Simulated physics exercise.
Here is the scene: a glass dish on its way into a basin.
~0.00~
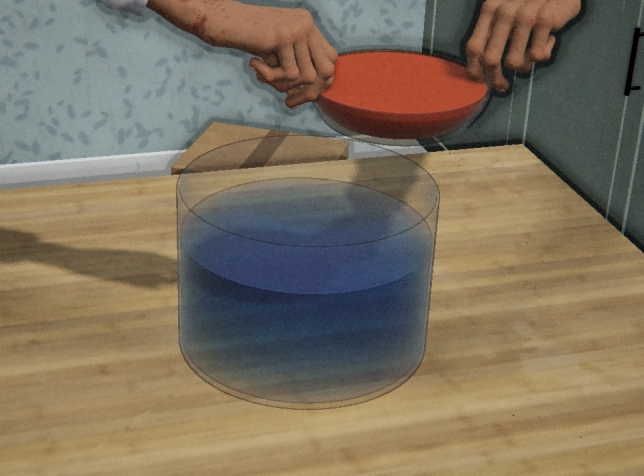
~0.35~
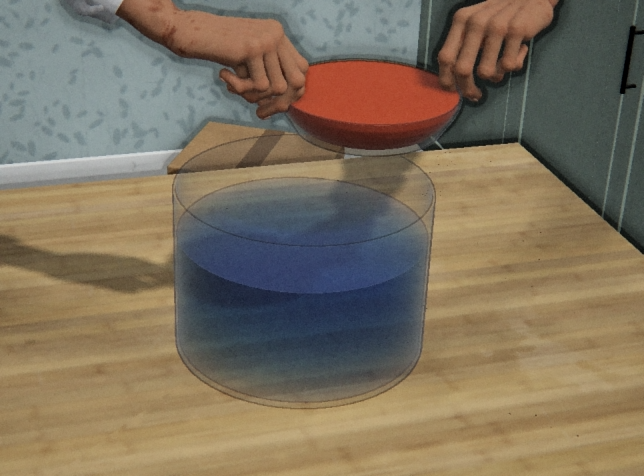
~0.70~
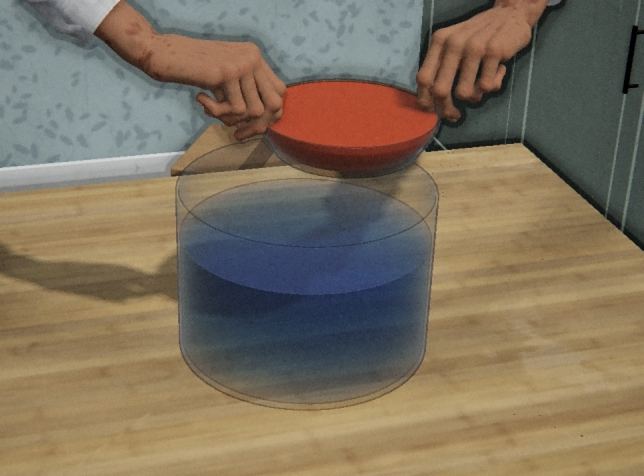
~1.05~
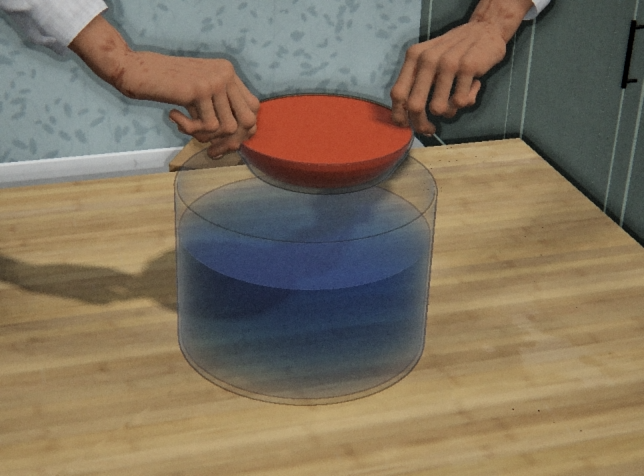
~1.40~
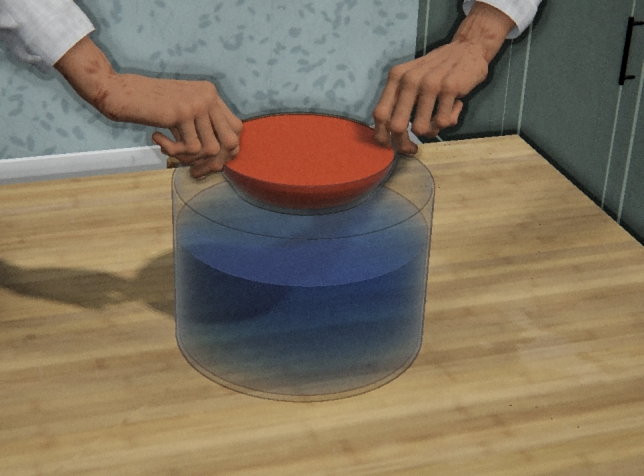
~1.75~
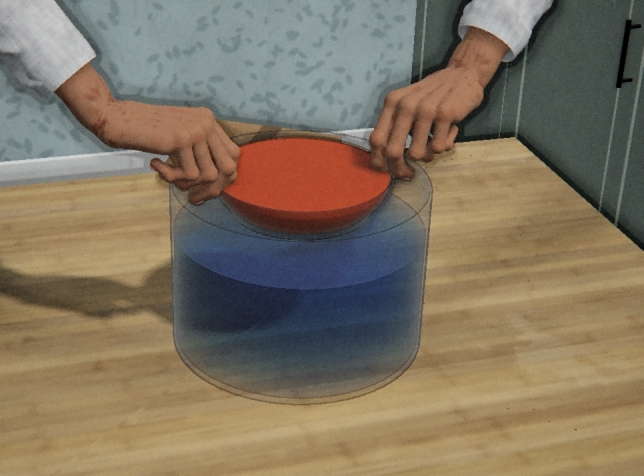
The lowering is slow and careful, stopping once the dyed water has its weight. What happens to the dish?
Once they let go, it's going to go down.
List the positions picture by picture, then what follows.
Dish (396, 96) nearly full; above the basin, in the first frame.
Dish nearly full, surface at (369, 92); coming down, in the second frame.
Dish (347, 127) nearly full; lower, in the third frame.
Dish nearly full, surface at (322, 129); lower still, in the fourth frame.
Dish (304, 163) nearly full; close to the surface, in the fifth frame.
Dish nearly full, surface at (302, 174); just over the surface, in the sixth frame.
By 2.2 s, the dish dips into the dyed water.
By 2.8 s, dyed water pours in over its rim.
By 5.0 s, the dish lies on the bottom.
